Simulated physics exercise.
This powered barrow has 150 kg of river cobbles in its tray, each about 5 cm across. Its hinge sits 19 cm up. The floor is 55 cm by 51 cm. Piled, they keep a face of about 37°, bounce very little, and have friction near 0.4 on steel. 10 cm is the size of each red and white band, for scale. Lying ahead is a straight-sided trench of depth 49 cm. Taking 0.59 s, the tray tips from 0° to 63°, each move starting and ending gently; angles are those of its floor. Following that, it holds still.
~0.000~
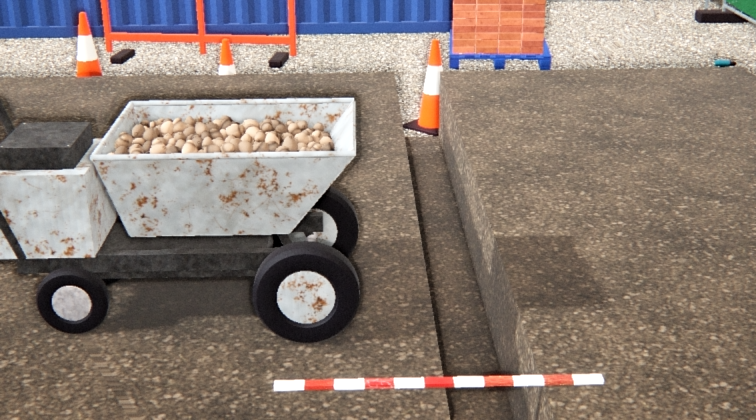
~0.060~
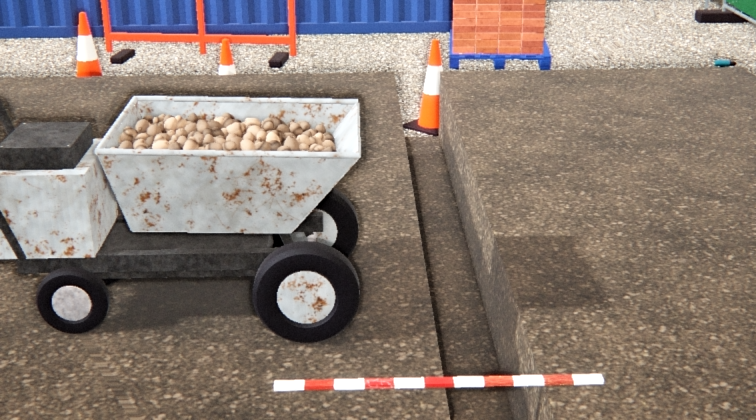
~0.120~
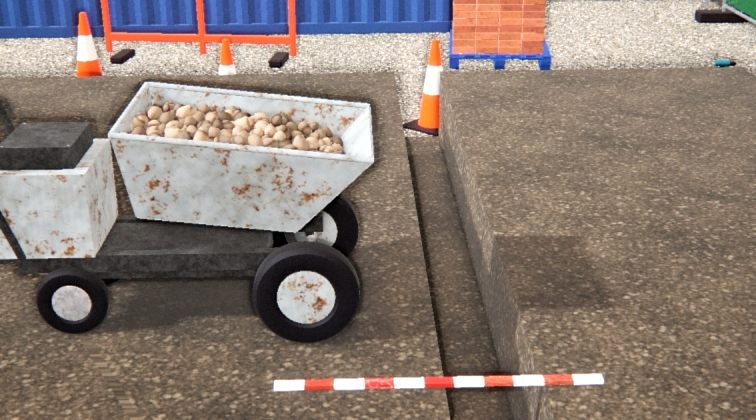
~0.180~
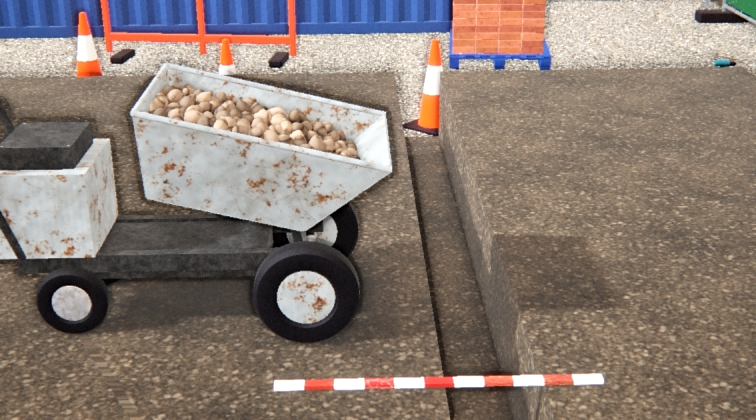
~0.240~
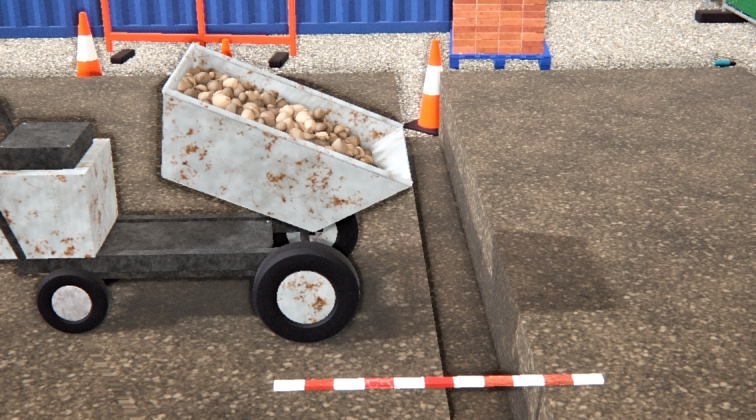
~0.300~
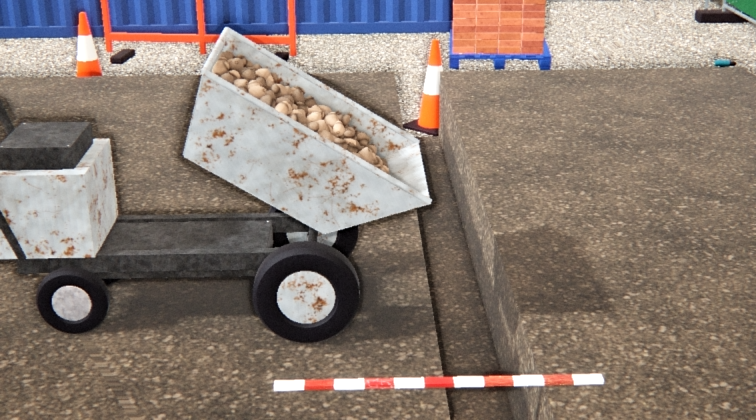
To begin with, a rust-speckled white tray full of brown, rounded stones sits level on a dark-wheeled barrow beside a narrow trench, with traffic cones behind. The tray's left end then rises slightly, and it keeps tilting more steeply toward the right, its lip reaching over the trench, while the barrow's wheels stay put.
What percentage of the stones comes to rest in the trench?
About 44 per cent.
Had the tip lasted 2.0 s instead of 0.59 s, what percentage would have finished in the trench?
Estimate: About 70 %.
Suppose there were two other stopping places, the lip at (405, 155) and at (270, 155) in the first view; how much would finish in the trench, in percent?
It comes to about 20 and 70 in a hundred.
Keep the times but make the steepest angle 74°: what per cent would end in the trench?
About 45 per cent would end up in the trench.
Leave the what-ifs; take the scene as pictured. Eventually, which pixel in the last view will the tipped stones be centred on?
(524, 294).
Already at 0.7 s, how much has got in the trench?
I'd say near 10 per cent at that time.
After 0.4 s the floor is at 53°; 100 % in the tray; the foremost stones are at (425, 214).
After 0.7 s the floor is at 63°; 86 % in the tray, 12 % in the trench, 3 % past the trench; the foremost stones are at (540, 273).
After 1.0 s the floor is at 63°; 37 % in the tray, 19 % in the trench, 44 % past the trench; the foremost stones are at (751, 307).
After 3.0 s the floor is at 63°; 10 % in the tray, 44 % in the trench, 46 % past the trench; the foremost stones are past the picture's edge.
